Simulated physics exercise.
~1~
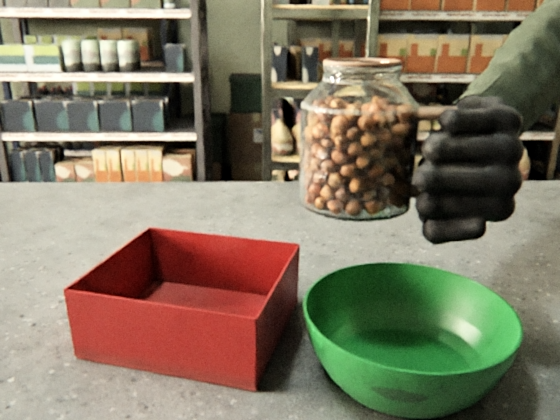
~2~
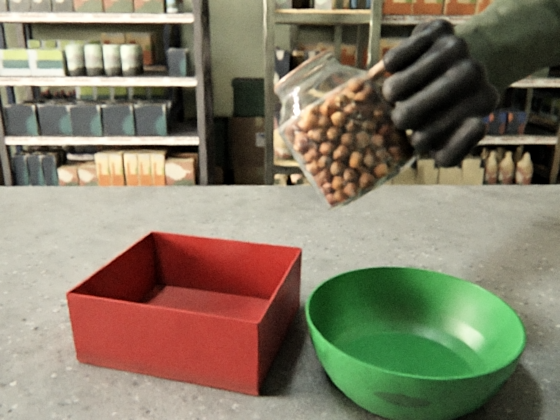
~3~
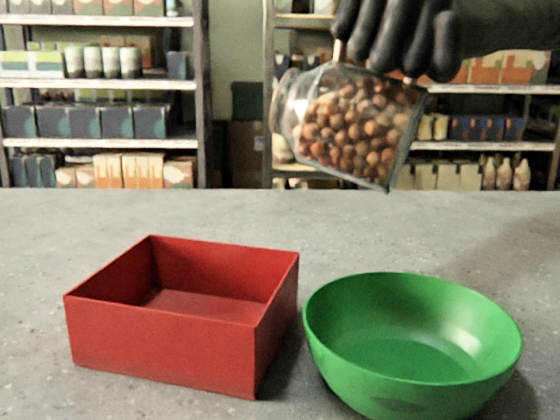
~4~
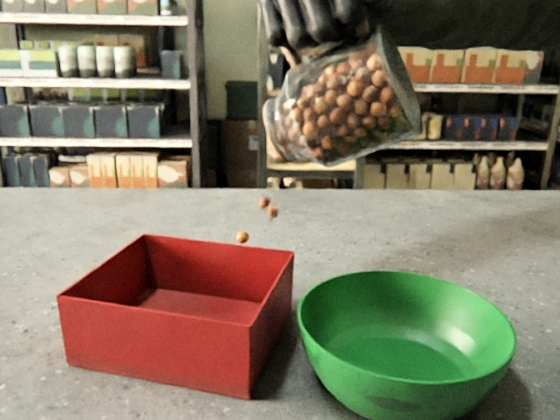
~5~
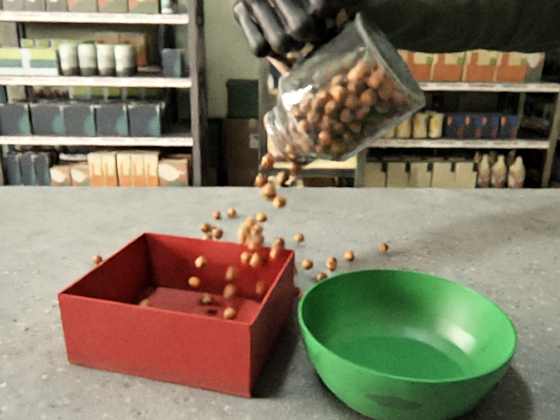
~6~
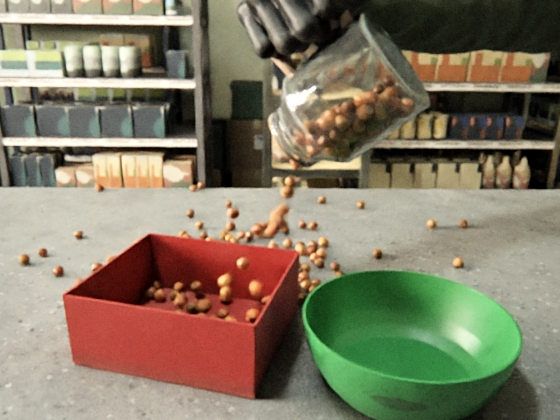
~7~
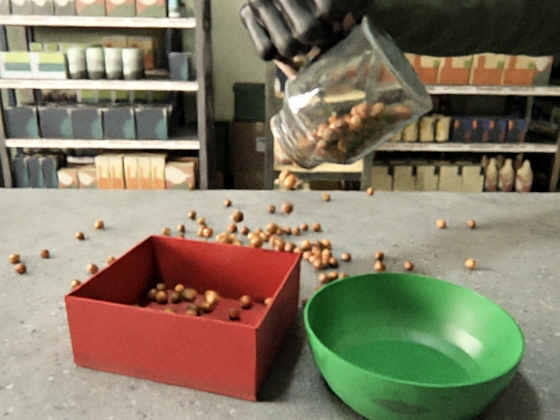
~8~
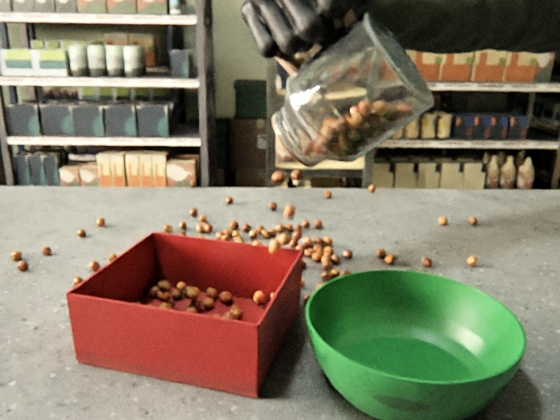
On a speckled grey countertop in front of storage shelves, a red square tin sits to the left of a green bowl while a black-gloved hand holds up a glass jar of hazelnuts. The hand lifts the jar and tips it toward the left until it lies on its side. As it tilts further, mouth down, a few nuts drop, then a stream pours out around the tin's back right corner. Some land inside the tin, but many bounce and scatter across the counter behind it. The flow thins, leaving some nuts in the tilted jar and the green bowl empty.
